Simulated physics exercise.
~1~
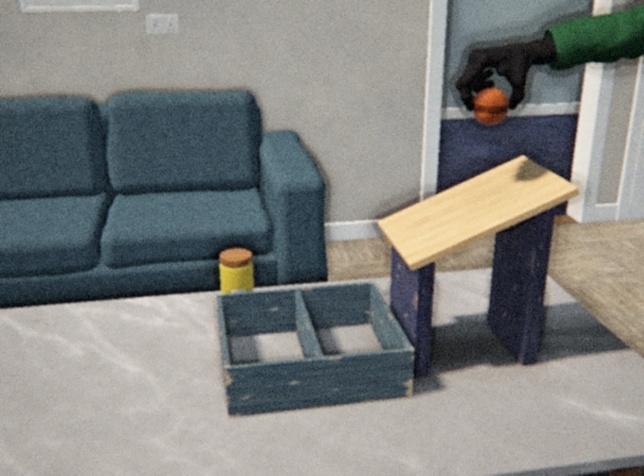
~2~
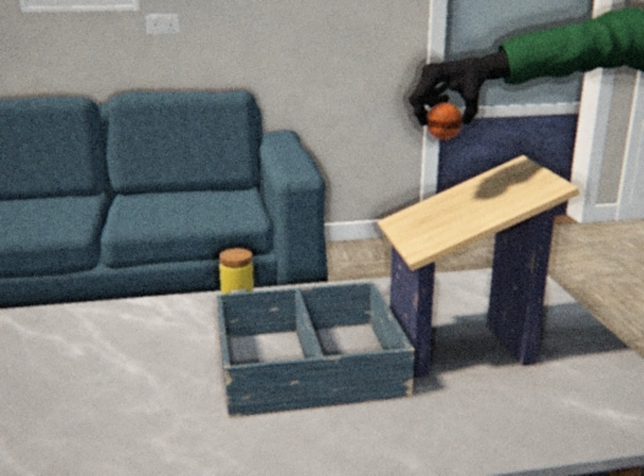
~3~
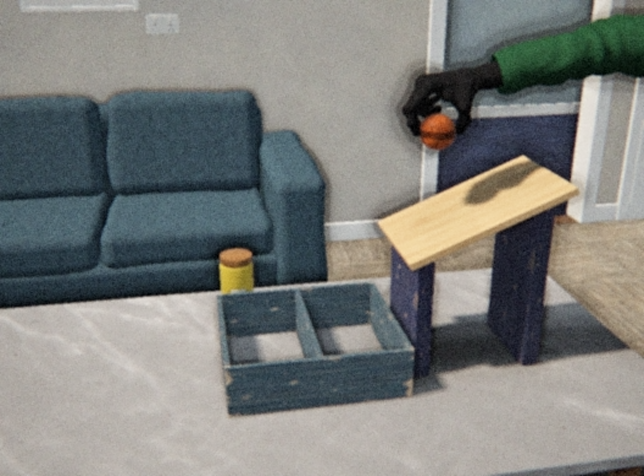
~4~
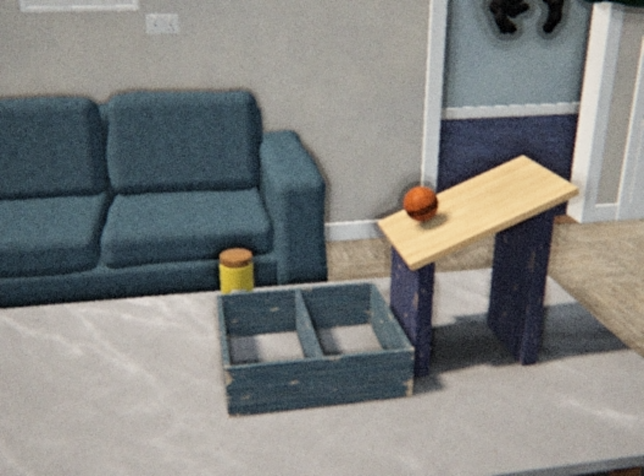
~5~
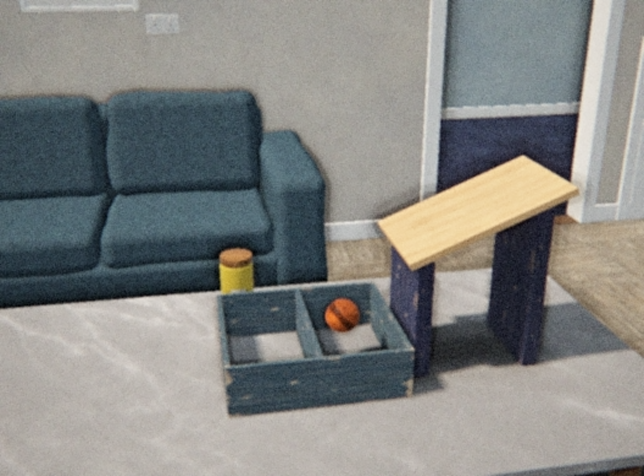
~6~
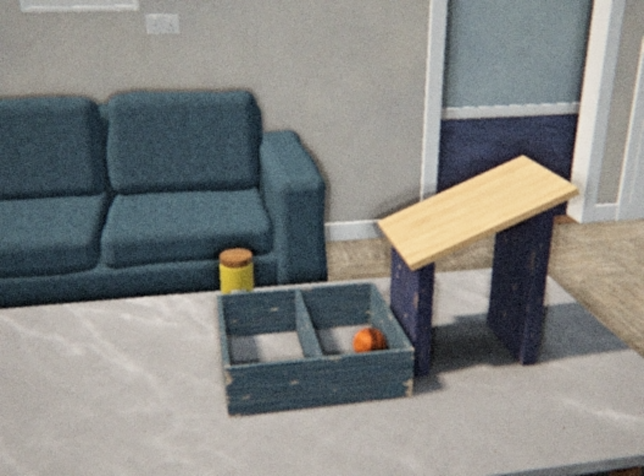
On a pale marble tabletop near a blue sofa, a black-gloved hand moved an orange ball left above a slanted board and let go; the ball dropped into the tray's nearer bay and settled there, while a yellow jar stayed put.
